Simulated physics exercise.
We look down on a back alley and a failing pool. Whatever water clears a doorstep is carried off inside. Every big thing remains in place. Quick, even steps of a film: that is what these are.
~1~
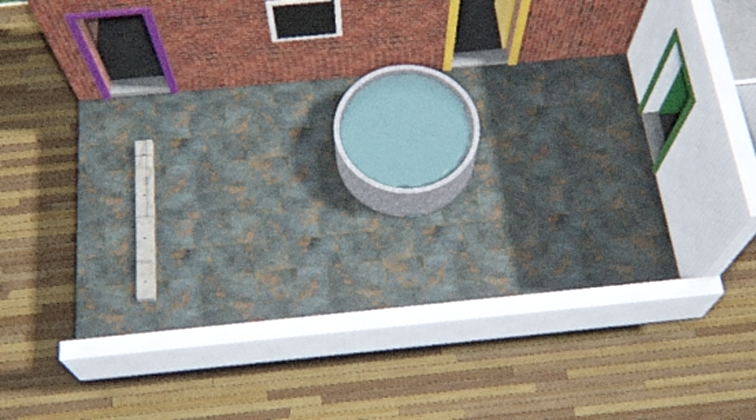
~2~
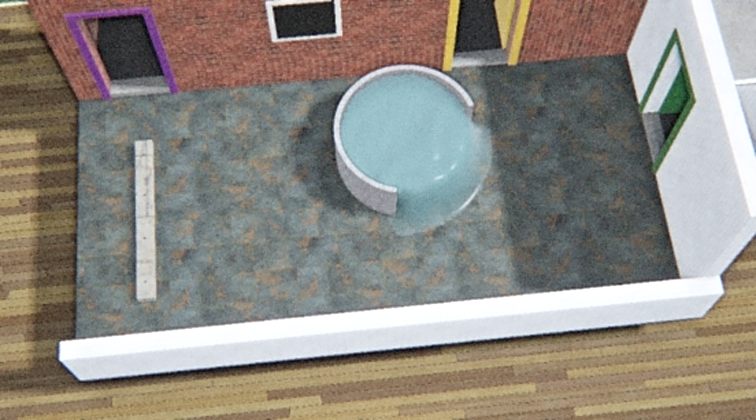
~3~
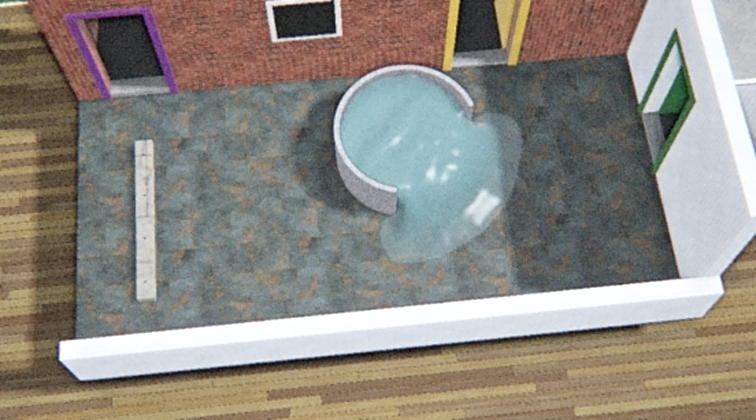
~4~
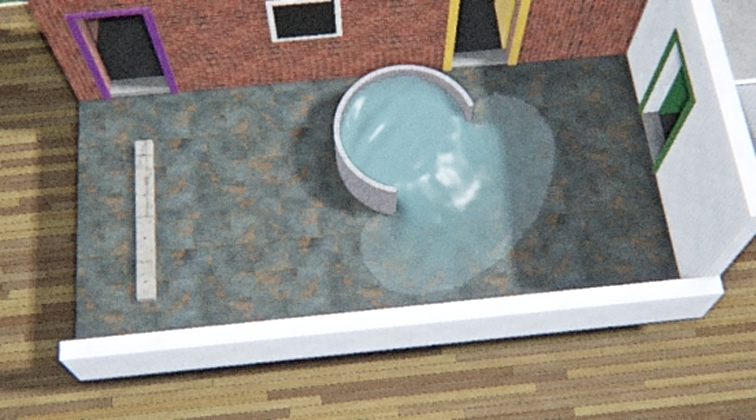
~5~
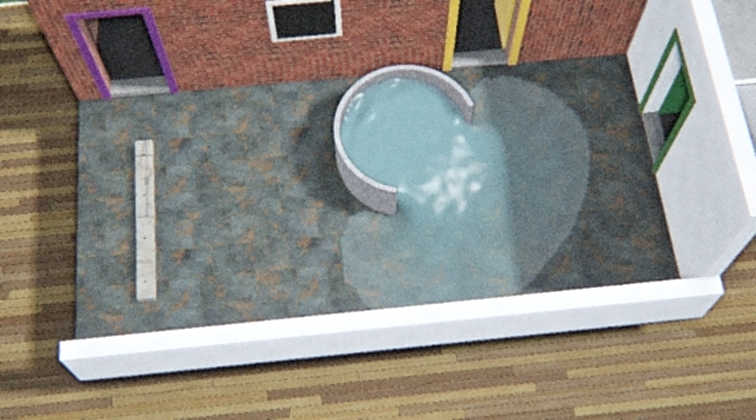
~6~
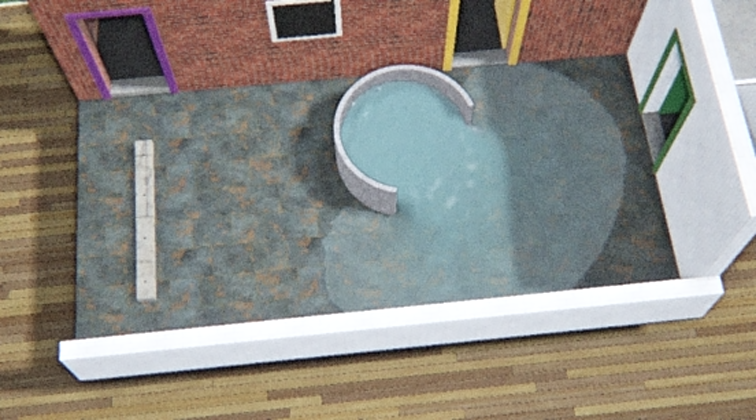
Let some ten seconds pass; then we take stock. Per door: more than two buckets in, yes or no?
Green door yes, purple door no, yellow door yes.
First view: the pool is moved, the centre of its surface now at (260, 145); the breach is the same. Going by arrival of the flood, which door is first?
I'd pick the yellow-painted one.
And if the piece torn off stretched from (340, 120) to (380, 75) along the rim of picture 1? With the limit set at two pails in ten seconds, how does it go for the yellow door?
I'd say yellow door falls short.
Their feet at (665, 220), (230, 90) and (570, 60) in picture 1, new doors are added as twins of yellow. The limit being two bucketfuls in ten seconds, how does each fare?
Well, the first one overshoots, the next doesn't reach it, and the last overshoots.
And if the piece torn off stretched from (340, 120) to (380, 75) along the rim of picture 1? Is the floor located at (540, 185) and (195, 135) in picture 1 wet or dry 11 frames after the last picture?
Untouched, then soaked.
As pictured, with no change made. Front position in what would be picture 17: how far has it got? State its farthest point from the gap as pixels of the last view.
My best guess is about (174, 346).
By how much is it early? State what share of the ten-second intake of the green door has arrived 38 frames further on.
By then roughly 75 percent of the ten-second total is in.
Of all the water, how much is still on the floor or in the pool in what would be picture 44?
I make it around 88 per cent.
A moment on, water covers 40 % of the floor; the green door over two buckets in, the purple door not reached, the yellow door wet at the sill, nothing in.
Next, water covers 45 % of the floor; the green door far over two buckets in, the purple door not reached, the yellow door wet at the sill, nothing in.
Then, water covers 60 % of the floor; the green door far over two buckets in, the purple door not reached, the yellow door wet at the sill, nothing in.
Later, water covers 80 % of the floor; the green door far over two buckets in, the purple door not reached, the yellow door over two buckets in.
In the end, water covers 90 % of the floor; the green door far over two buckets in, the purple door wet at the sill, nothing in, the yellow door far over two buckets in.
